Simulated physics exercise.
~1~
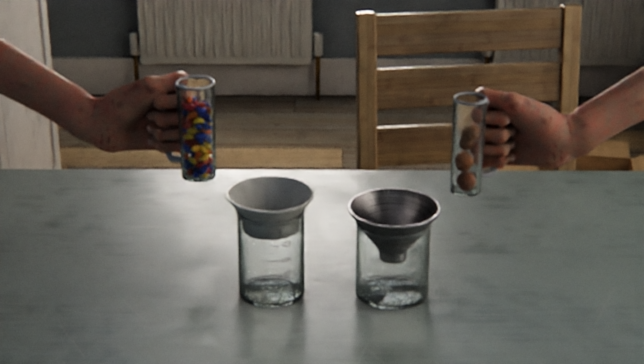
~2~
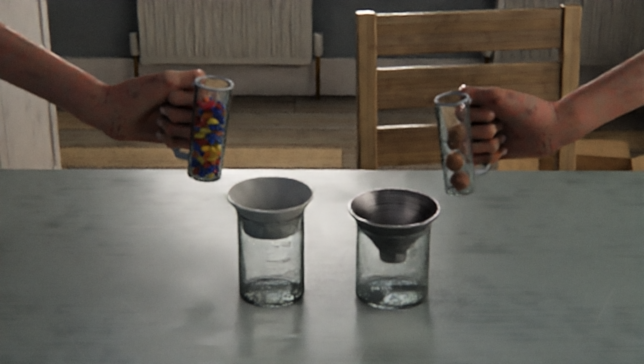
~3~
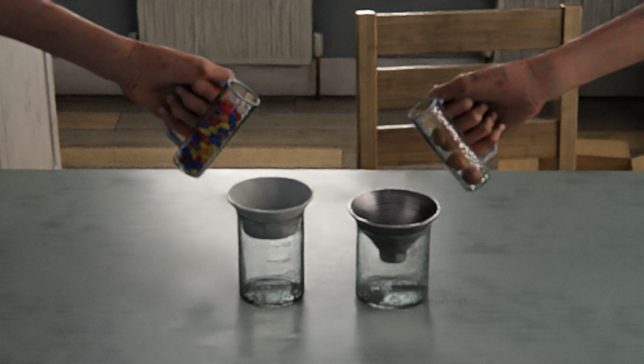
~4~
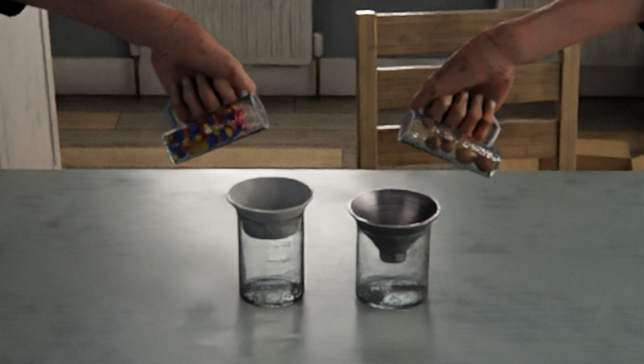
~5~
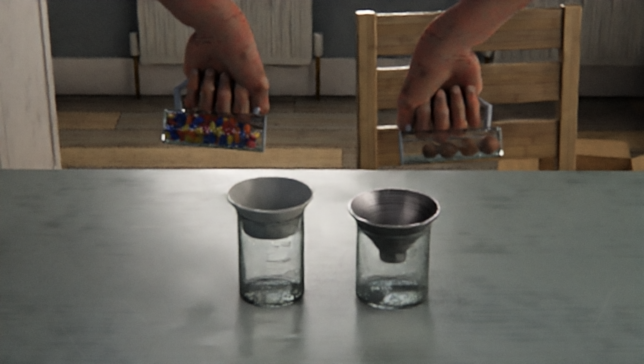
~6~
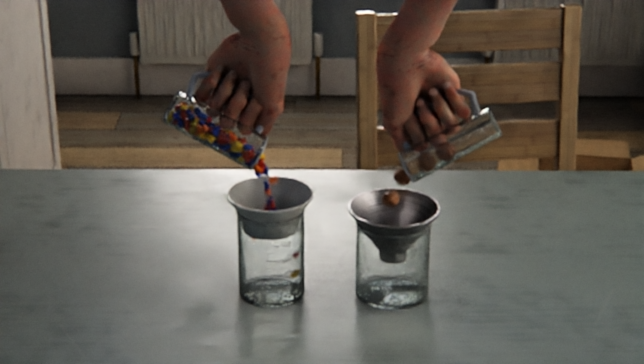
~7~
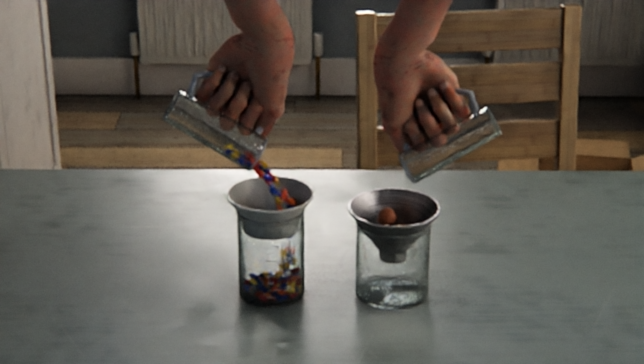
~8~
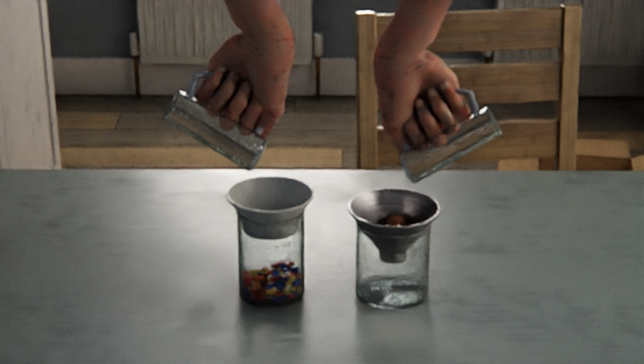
The footage shows two hands tipping glass cups over funnels set in clear jars on a table, the left holding small multicoloured pieces and the right larger brown balls. The colourful pieces all run through into the left jar, while the brown balls stay stuck in the right funnel.
